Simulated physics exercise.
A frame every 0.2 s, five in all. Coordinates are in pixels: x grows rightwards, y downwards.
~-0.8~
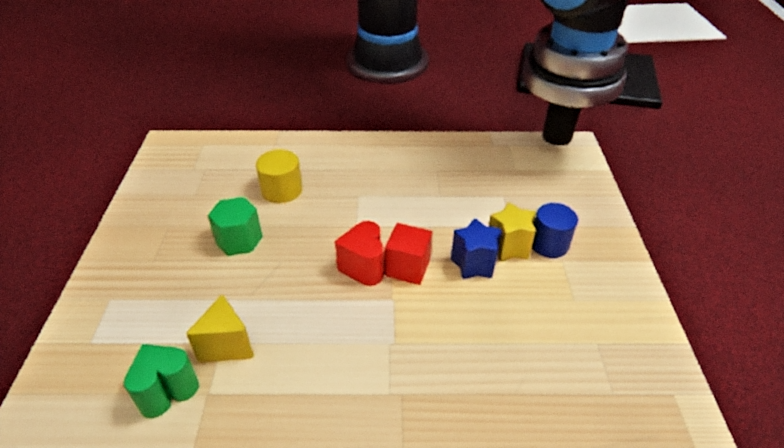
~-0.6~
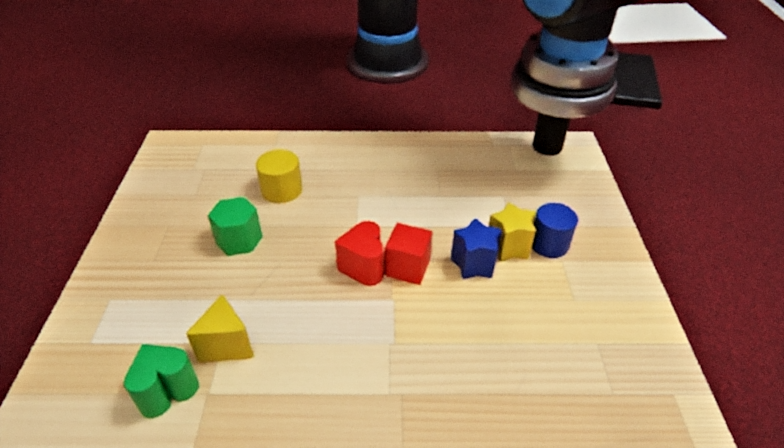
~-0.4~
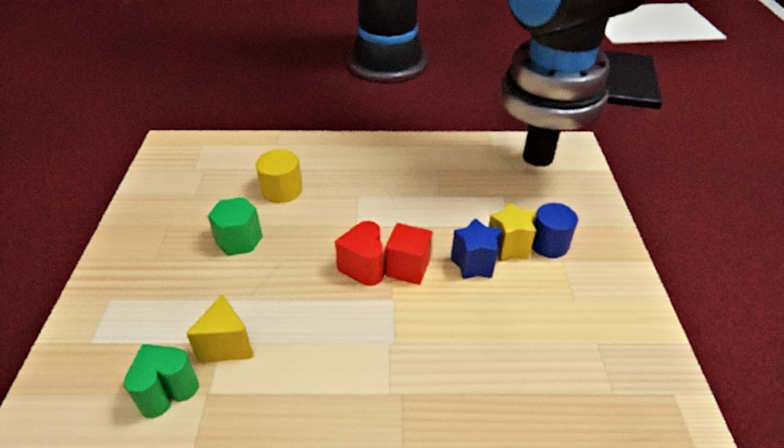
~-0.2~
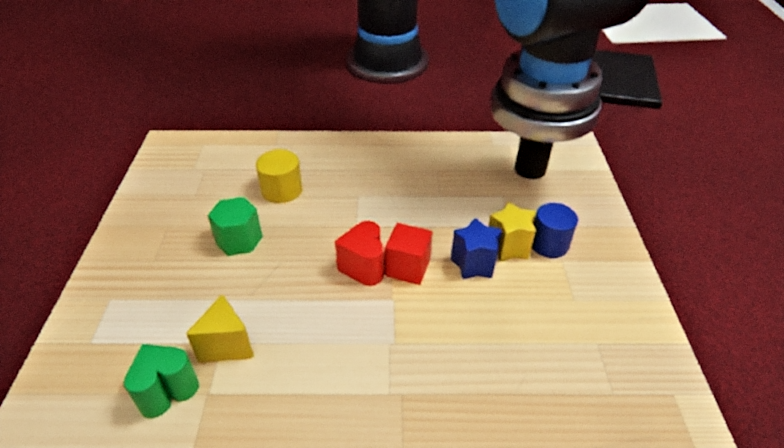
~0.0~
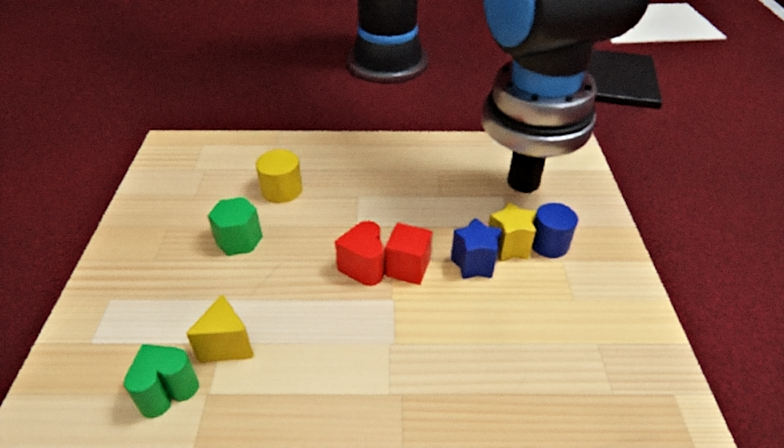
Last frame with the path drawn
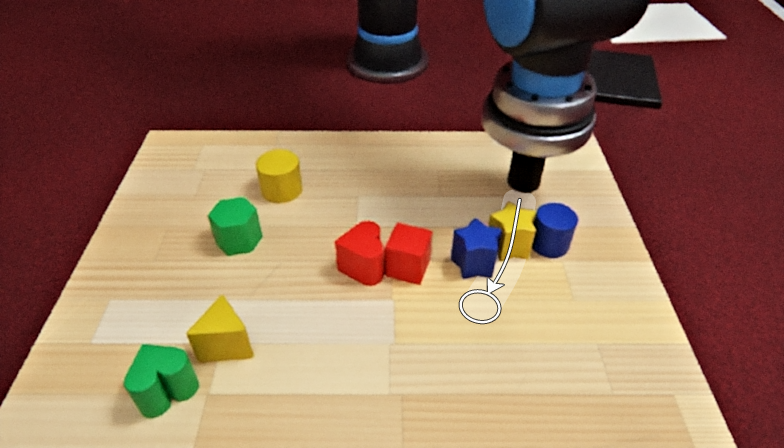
A pale wooden board on a dark red surface is seen from above at an angle, the view staying fixed. A yellow cylinder, green hexagonal block, yellow triangle and green heart sit on the left, a red heart and red square block near the middle, and a blue star, yellow star and blue disc to the right. A robot arm's black pusher moves slightly left and toward the viewer, nearing the yellow star, while the blocks stay still.
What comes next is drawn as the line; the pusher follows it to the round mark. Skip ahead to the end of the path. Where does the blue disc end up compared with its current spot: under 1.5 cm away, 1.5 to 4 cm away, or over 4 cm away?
Below 1.5 cm.
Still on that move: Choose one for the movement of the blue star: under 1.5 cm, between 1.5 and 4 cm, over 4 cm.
Its displacement is above 4 cm.
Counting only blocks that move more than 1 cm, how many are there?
Moved: Exactly two.
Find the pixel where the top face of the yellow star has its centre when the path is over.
I predict (496, 309).
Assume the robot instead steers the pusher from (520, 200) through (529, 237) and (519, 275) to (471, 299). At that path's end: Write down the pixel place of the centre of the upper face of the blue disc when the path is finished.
Its top face will be centred at roughly (578, 243).
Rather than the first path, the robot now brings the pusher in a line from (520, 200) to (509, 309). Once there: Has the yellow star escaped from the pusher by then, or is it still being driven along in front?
By then it is in front of the pusher.
Drawn move, from (520, 200) over (514, 232) and (503, 269) to (480, 306).
What follows on the original path. One third of the way, pusher (518, 216); blue star (477, 237); yellow star (513, 226).
Two thirds of the way, pusher (506, 252); blue star (463, 257), turned 90° clockwise; yellow star (505, 267), turned 15° anticlockwise; blue disc (558, 217).
At the end, pusher (483, 290); red square block still; blue star (446, 270), turned 145° clockwise; yellow star (496, 309), turned 35° anticlockwise; blue disc (558, 217).
